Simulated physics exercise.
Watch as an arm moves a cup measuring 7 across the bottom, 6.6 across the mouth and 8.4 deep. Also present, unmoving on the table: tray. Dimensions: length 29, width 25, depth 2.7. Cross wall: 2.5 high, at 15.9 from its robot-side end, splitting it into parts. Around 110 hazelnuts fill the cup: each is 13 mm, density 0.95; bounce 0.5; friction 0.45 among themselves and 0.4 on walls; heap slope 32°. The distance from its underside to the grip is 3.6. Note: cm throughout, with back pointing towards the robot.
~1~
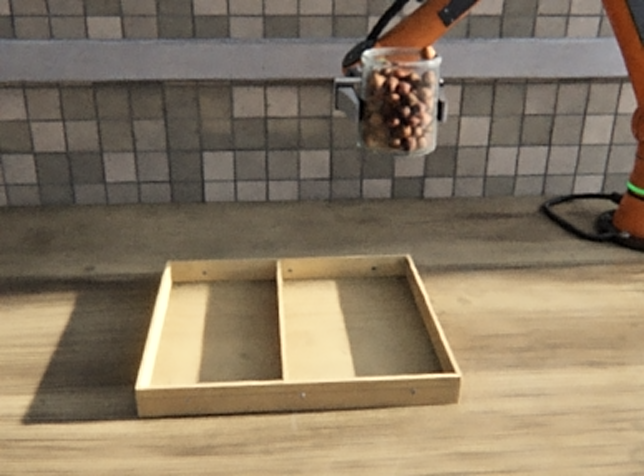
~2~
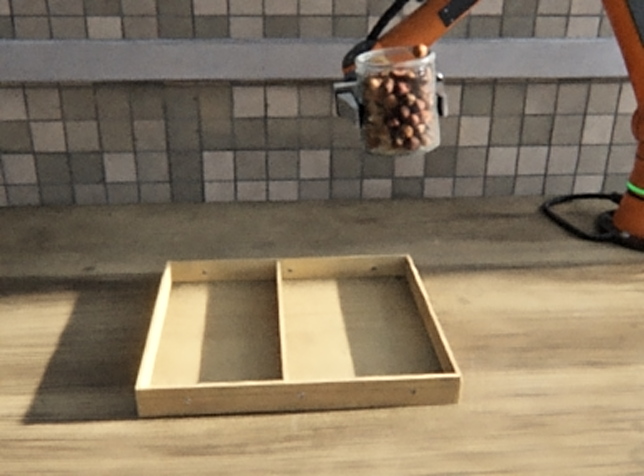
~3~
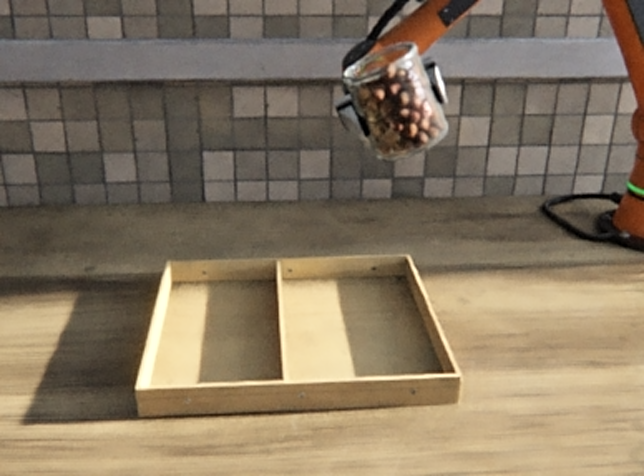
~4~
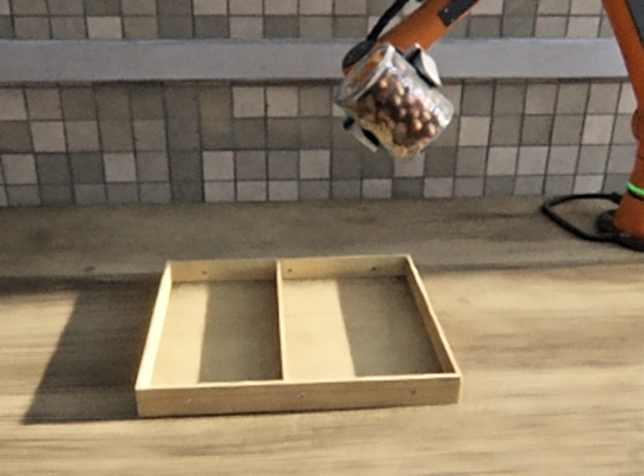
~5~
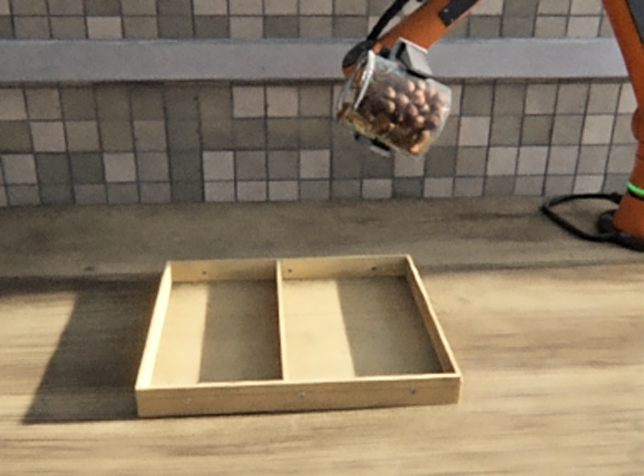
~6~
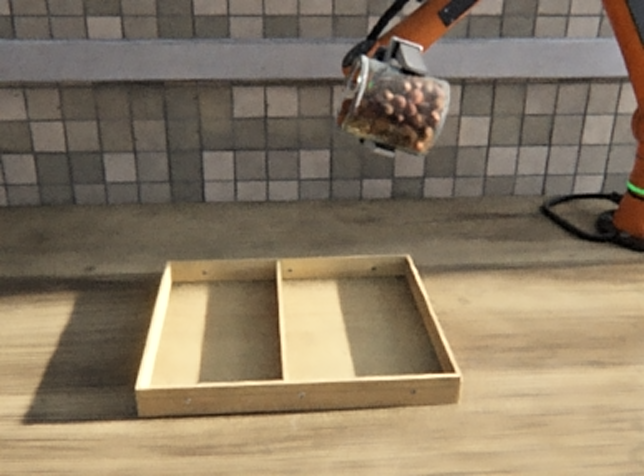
An orange robot arm held a clear cup full of hazelnuts above a divided wooden tray on a table, then steadily tilted it to the left until it lay nearly on its side.
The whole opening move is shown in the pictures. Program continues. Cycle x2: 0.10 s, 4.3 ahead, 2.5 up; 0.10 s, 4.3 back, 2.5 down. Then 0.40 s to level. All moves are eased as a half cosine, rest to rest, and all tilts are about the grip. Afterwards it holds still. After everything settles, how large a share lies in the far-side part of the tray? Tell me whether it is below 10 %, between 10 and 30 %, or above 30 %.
That share comes out above 30 %.
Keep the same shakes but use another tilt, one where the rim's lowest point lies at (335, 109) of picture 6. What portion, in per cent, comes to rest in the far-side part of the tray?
40 percent or so.
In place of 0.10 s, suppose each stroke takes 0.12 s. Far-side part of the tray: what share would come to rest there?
I'd expect close to 50 in a hundred.
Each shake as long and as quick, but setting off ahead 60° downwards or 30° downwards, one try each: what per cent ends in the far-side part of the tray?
Result: Approx. 10 % and 20 %, one try each.
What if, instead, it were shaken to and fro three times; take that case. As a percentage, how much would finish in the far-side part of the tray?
I'd expect close to 70 per cent then.
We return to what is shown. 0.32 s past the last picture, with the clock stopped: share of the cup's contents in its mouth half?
My estimate is near 50 per cent.
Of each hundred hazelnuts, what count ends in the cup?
My estimate would be some 15 percent.
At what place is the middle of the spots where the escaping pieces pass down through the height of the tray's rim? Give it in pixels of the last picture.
About at (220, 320).
Then, 0.32 s on, tilted 72° forward, highest piece 29 above the table; 31 in the cup, 13 in the far-side part, 1 on the table or floor, 67 in flight or on a rim.
Then, 0.64 s on, tilted 25° forward, highest piece 25 above the table; 71 in the far-side part, 17 in the robot-side part, 16 in the cup, 5 on the table or floor, 3 in flight or on a rim.
Then, 1.00 s on, level, highest piece 25 above the table; 72 in the far-side part, 17 in the robot-side part, 16 in the cup, 7 on the table or floor.
Then, 2.05 s on, level, highest piece 23 above the table; 72 in the far-side part, 17 in the robot-side part, 16 in the cup, 7 on the table or floor.
In the end, 72 in the far-side part, 17 in the robot-side part, 16 in the cup, 7 on the table or floor. That is 64 % in the far-side part of the tray.
